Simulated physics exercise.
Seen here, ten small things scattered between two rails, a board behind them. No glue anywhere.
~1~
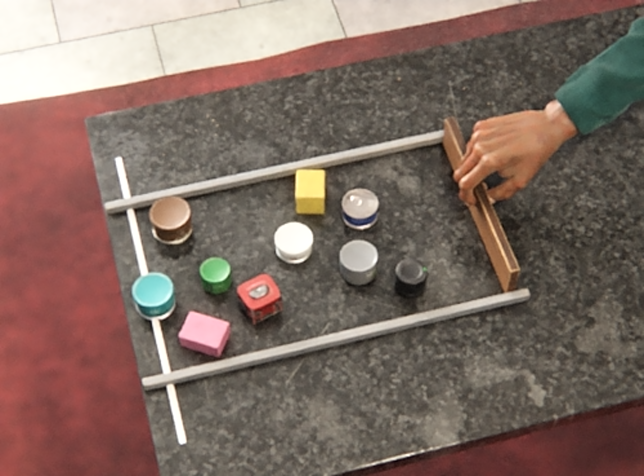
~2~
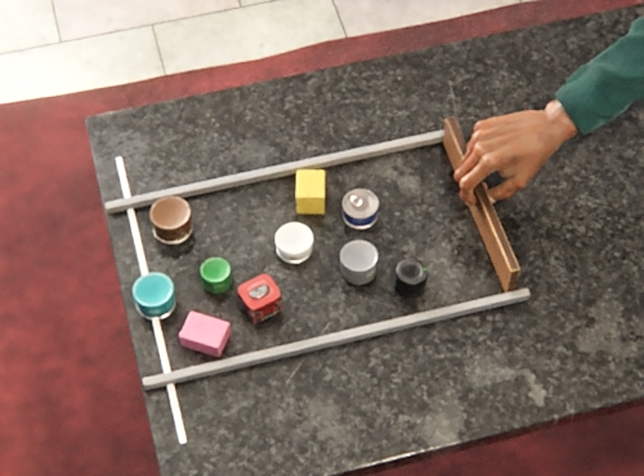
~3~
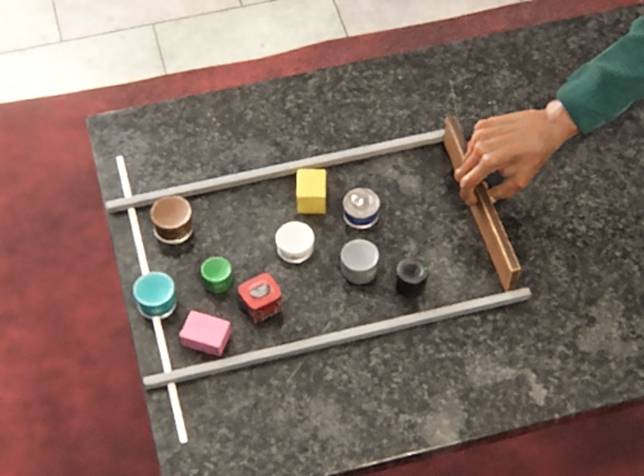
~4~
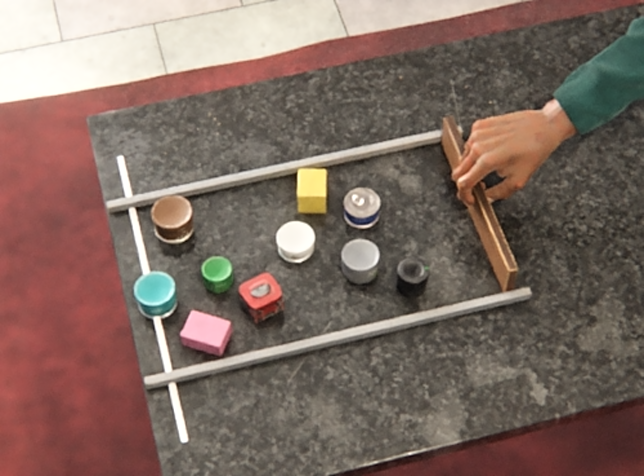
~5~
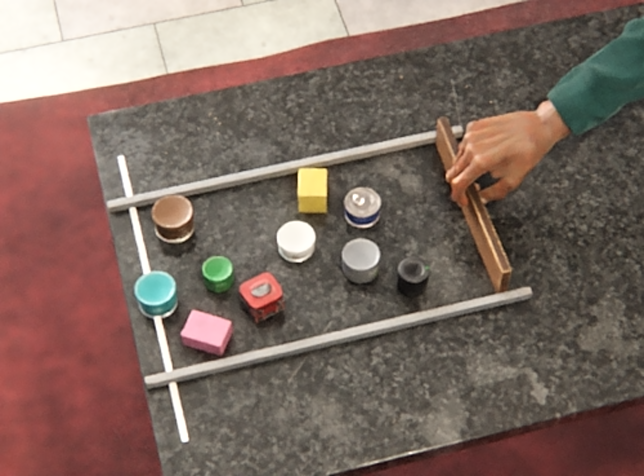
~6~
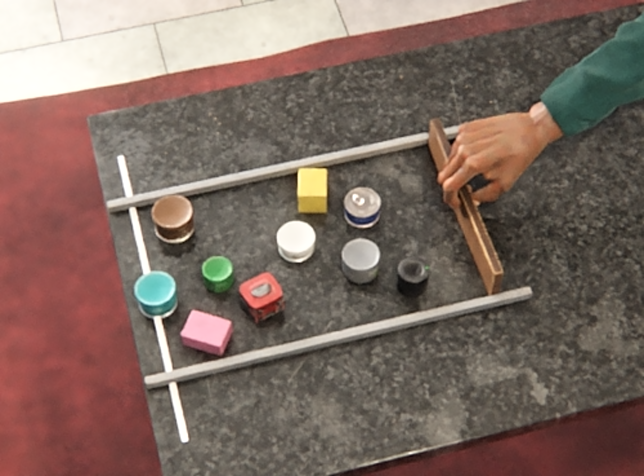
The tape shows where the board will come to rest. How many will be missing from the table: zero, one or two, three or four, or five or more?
The number that fall off is five or more.
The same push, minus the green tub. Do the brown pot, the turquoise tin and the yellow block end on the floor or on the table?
The brown pot is lost; the turquoise tin falls; the yellow block holds on.
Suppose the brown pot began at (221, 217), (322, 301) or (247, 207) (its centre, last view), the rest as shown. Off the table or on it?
In that order, it drops off; drops off; falls.
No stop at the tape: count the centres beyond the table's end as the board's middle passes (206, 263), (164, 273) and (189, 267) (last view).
Past the end: 0, 5 and 1.
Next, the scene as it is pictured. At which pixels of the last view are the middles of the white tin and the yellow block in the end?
The white tin at (129, 274), the yellow block at (116, 216).
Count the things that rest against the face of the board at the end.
It touches 5.
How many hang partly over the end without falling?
5 of them.
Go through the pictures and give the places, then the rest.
Turquoise tin (154, 296); brown pot (171, 220); pink block (205, 334); board (479, 203); tape (148, 290), in the first picture.
Brown pot (172, 220); grey tub (359, 263), in the second picture.
Pink block (206, 334); yellow block (312, 191), in the third picture.
Turquoise tin (156, 296); board (478, 202), in the fourth picture.
Brown pot (174, 219); black lid (413, 277), in the fifth picture.
Turquoise tin (157, 295); brown pot (173, 219); pink block (207, 333); board (463, 205); tape (150, 288), in the sixth picture.
A little later, none off yet; turquoise tin at rest near (157, 295); brown pot at rest near (173, 219); pink block at rest near (207, 333).
Next, none off yet; turquoise tin at rest near (157, 295); brown pot at rest near (173, 219); pink block shifted a little near (198, 342).
When it is over, the number that fall off is five or more; down, red case, green tub, pink block, brown pot and turquoise tin.
